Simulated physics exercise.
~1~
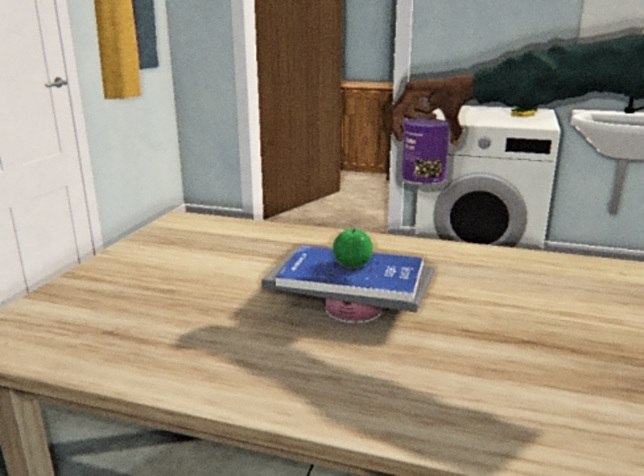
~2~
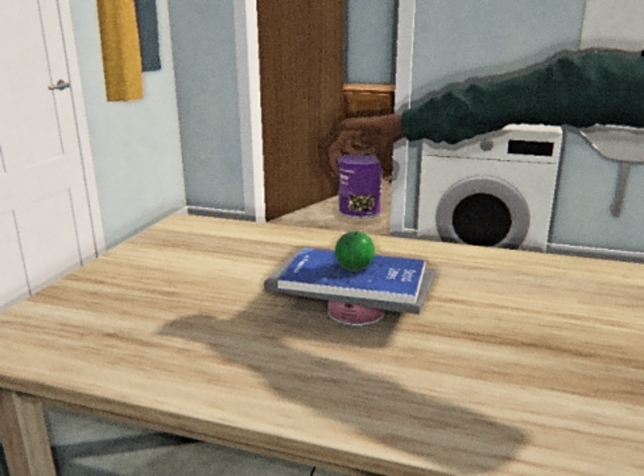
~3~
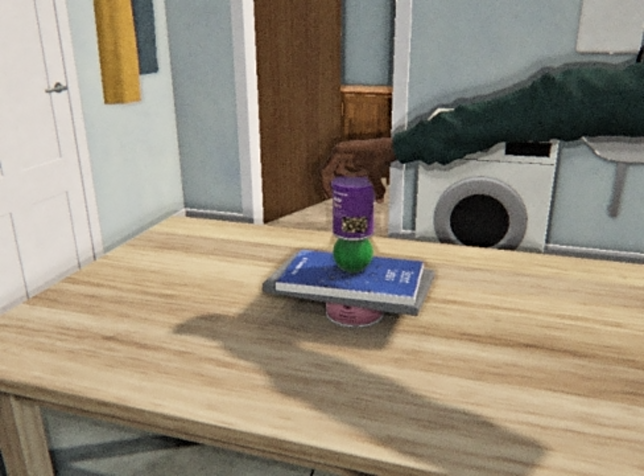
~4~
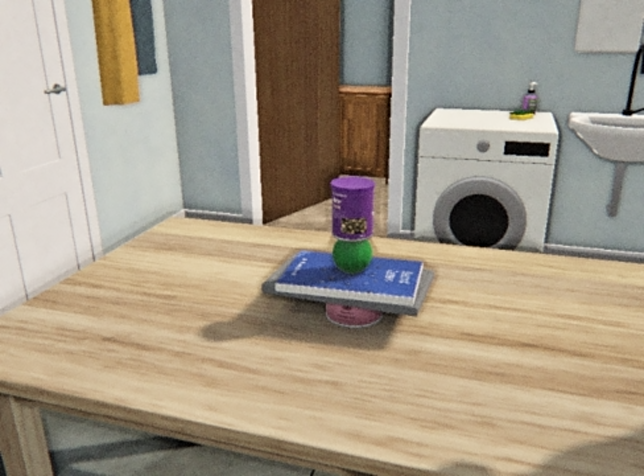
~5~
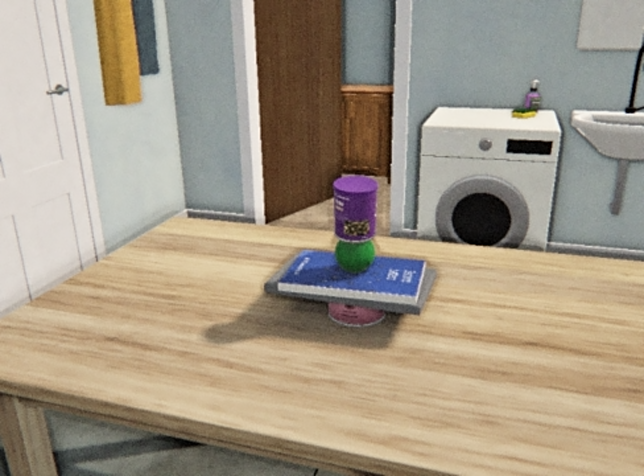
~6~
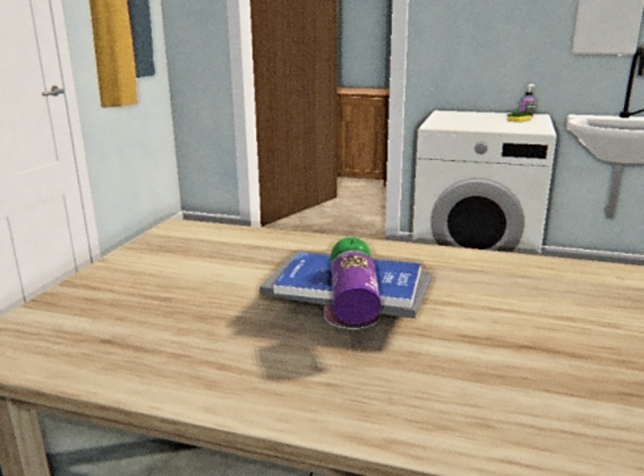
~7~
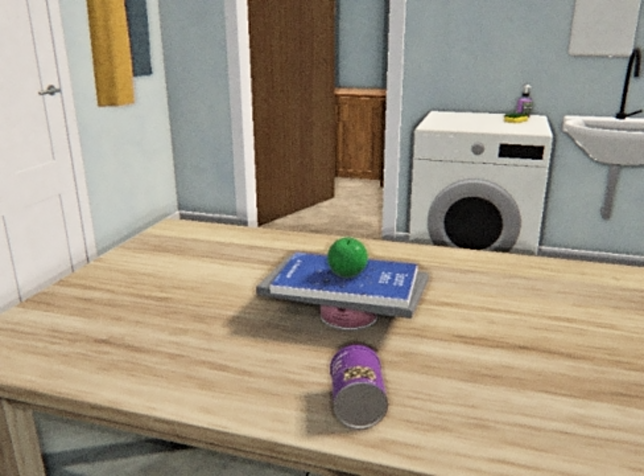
A small tower stands on a pale wooden table, seen from slightly above by a gently swaying camera, with a pink tub beneath a grey tray, a blue book and a green ball on top. Behind it are a half-open brown door, a white washing machine and a sink. An arm in a dark green sleeve reaches in from the right, carries a purple pot leftward and lowers it upright onto the ball. The hand lets go and withdraws, and the pot briefly stands. Then it topples forward off the ball and drops onto the tabletop, lying on its side before the otherwise unmoved stack.
